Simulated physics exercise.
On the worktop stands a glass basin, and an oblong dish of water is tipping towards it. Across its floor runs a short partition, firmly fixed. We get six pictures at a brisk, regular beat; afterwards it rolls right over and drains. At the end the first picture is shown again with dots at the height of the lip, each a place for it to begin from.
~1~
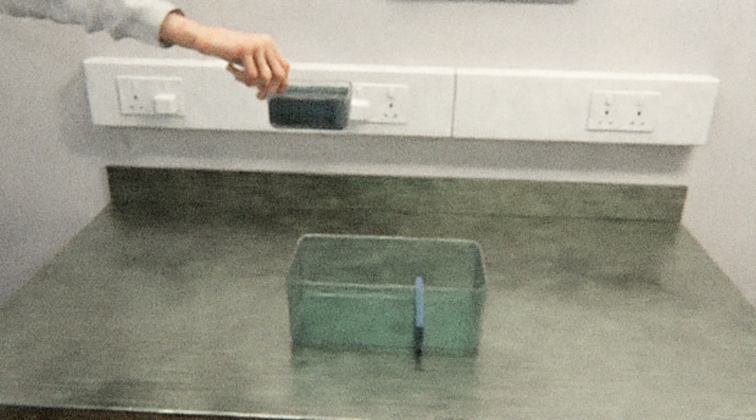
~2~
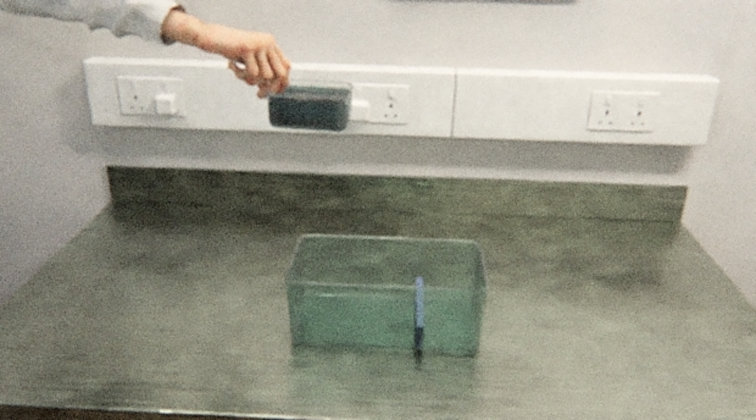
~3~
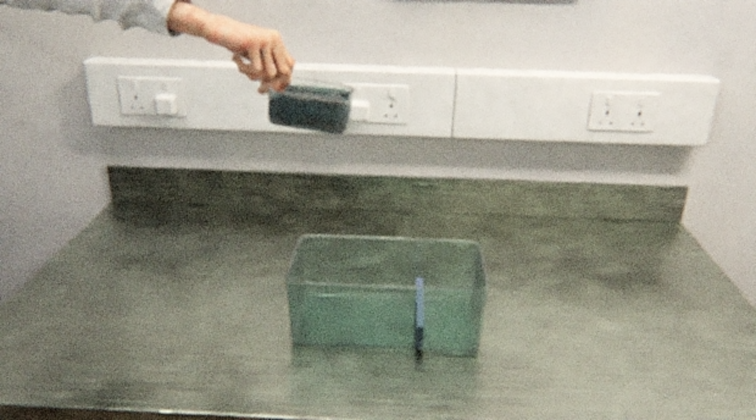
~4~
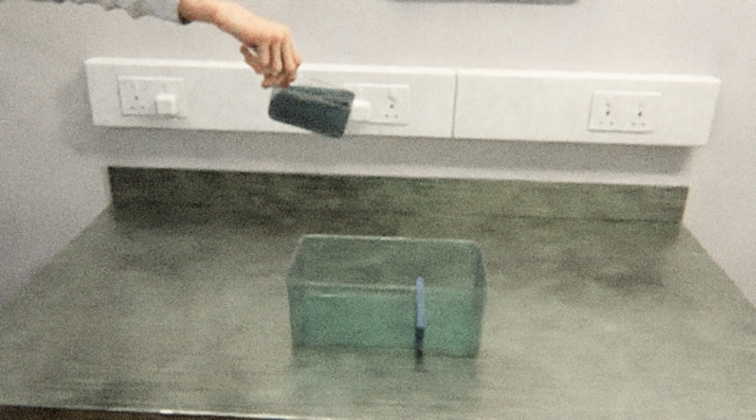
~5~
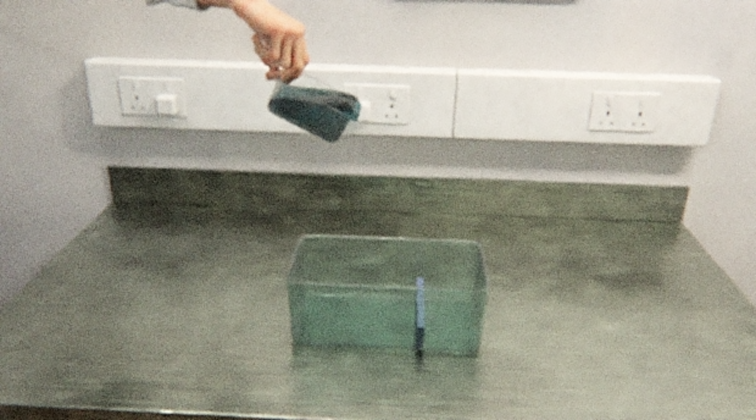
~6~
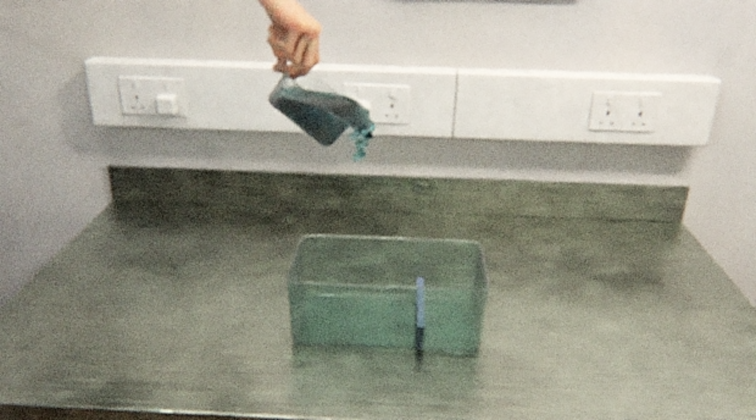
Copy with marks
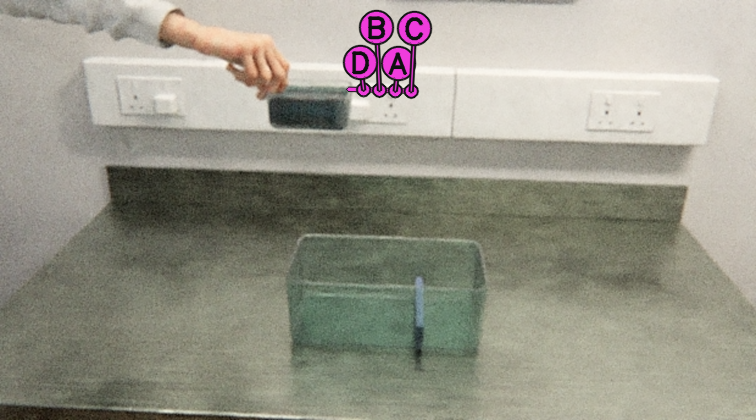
In the video, a hand holds an oblong dish of dark water above a glass basin with a short blue upright piece, then gradually tilts the dish rightward until bluish-green water comes over its lip and streams downward.
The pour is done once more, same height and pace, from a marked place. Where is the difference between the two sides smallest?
Dot D does it best.
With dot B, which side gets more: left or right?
More ends on the right.
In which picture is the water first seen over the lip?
In picture 5.
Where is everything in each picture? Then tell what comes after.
The first frame shows upright, lip at (348, 89); basin from (291, 340) to (480, 348); top of the wall at (420, 300); nothing has left yet.
The second frame shows upright, lip at (349, 90); nothing has left yet.
The third frame shows tipped about 7°, lip at (351, 94); nothing has left yet.
The fourth frame shows tipped about 15°, lip at (352, 100); nothing has left yet.
The fifth frame shows tipped about 26°, lip at (353, 107); water is over the lip, down to (353, 107).
The sixth frame shows tipped about 39°, lip at (352, 115); water is over the lip, down to (357, 151).
In magenta, A at (395, 90); B at (379, 90); C at (411, 91); D at (363, 89).
If A is chosen, about 26 % ends left of the wall and 69 % right of it; 5 % is lost outside.
If B is chosen, about 33 % ends left of the wall and 64 % right of it; 3 % is lost outside.
If C is chosen, about 27 % ends left of the wall and 69 % right of it; 4 % is lost outside.
If D is chosen, about 55 % ends left of the wall and 41 % right of it; 4 % is lost outside.
